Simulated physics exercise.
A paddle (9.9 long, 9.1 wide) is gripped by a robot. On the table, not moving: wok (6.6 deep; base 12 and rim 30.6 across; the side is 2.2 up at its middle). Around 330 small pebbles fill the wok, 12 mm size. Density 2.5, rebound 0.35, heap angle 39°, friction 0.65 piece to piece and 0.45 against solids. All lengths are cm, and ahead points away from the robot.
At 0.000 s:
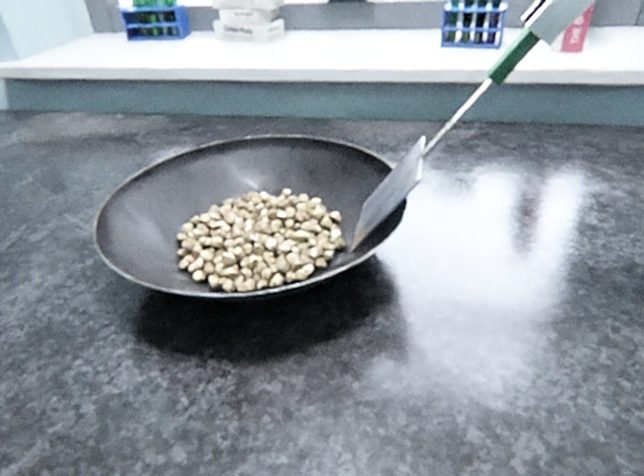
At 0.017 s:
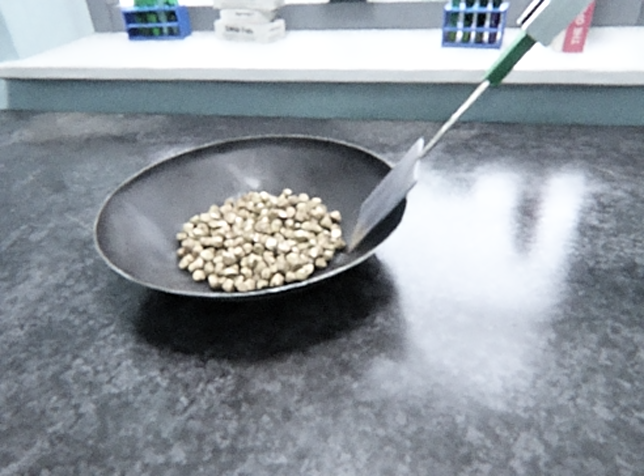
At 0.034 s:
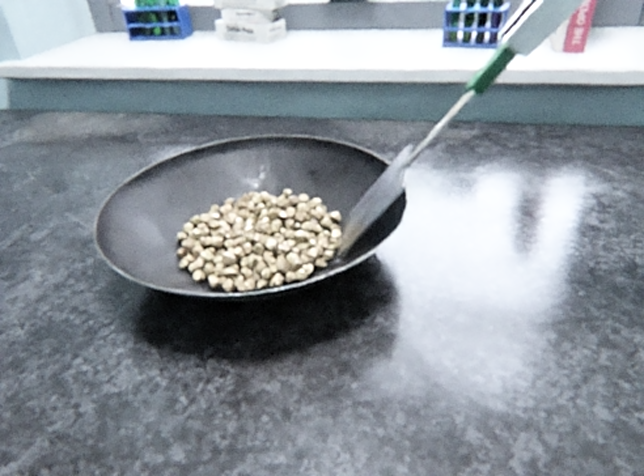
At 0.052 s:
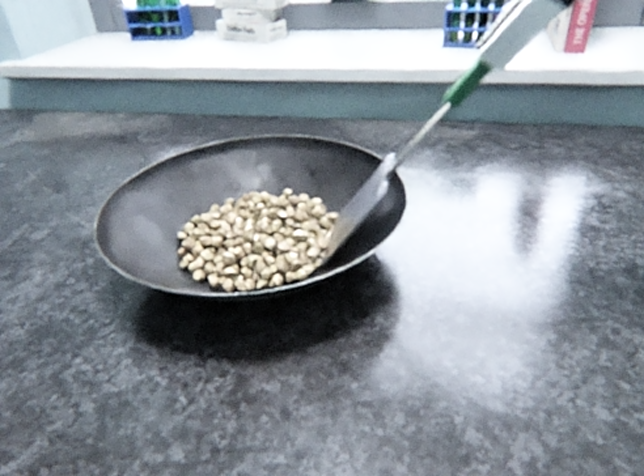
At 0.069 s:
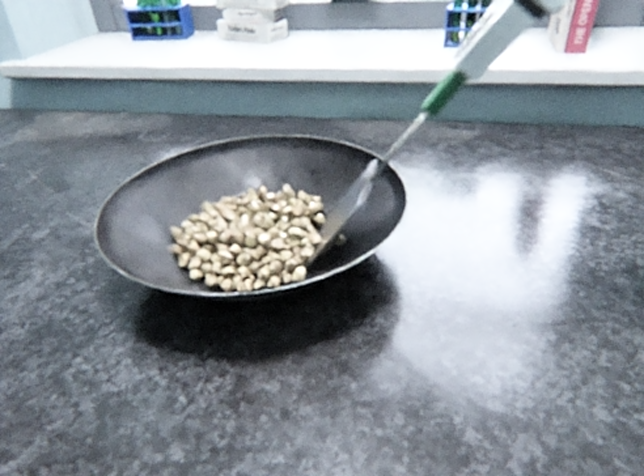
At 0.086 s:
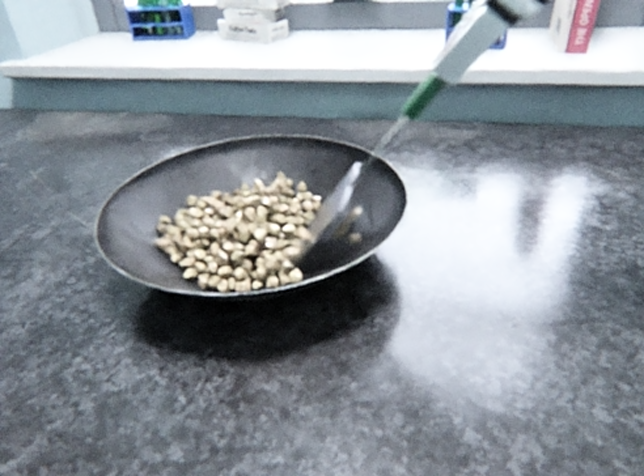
To begin with, a robot-held paddle with a green band rests against the right inside of a dark wok holding a pile of small pale pebbles. The paddle then moves left and slightly down into the pile, nudging the pebbles leftward into a slightly taller heap while the wok stays still.
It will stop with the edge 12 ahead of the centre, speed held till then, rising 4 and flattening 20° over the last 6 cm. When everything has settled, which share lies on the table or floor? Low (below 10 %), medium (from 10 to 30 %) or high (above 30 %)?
A high share, above 30 %, ends on the table or floor.
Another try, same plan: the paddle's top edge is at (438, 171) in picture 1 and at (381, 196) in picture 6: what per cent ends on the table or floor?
Some 40 per cent.
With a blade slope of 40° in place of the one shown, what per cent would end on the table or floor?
Then about 50 per cent.
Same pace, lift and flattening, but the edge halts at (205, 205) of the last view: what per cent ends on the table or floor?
About 5 per cent.
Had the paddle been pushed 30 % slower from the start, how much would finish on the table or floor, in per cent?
It would be near 40 per cent.
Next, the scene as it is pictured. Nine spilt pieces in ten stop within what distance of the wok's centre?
Roughly 50 cm.
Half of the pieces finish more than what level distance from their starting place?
About 17 cm.
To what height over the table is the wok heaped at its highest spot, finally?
Some 4.0 cm.
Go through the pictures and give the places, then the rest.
The first frame shows the paddle top edge at (422, 157), sloping 54°; upper third of the load around (259, 231), from x 180 to 340, top at y 195; 328 in the wok.
The second frame shows the paddle top edge at (419, 158), sloping 54°; upper third of the load around (259, 230), from x 180 to 340, top at y 195.
The third frame shows the paddle top edge at (406, 166), sloping 54°; upper third of the load around (259, 230), from x 180 to 340, top at y 195.
The fourth frame shows the paddle top edge at (387, 175), sloping 54°; upper third of the load around (259, 231), from x 180 to 340, top at y 195.
The fifth frame shows the paddle top edge at (369, 181), sloping 54°; upper third of the load around (259, 227), from x 175 to 340, top at y 190.
The sixth frame shows the paddle top edge at (351, 184), sloping 54°; upper third of the load around (250, 222), from x 160 to 355, top at y 180; 328 in the wok.
After 0.14 s, sloping 54°, highest piece 11 above the table; 327 in the wok, 1 on the blade or in flight.
After 0.20 s, sloping 50°, highest piece 15 above the table; 322 in the wok, 6 on the blade or in flight.
After 0.43 s, sloping 34°, highest piece 18 above the table; 157 in the wok, 103 on the table or floor, 68 on the blade or in flight.
After 1.48 s, sloping 34°, highest piece 4 above the table; 171 on the table or floor, 157 in the wok.
In the end, 171 on the table or floor, 157 in the wok. That is 52 % on the table or floor.
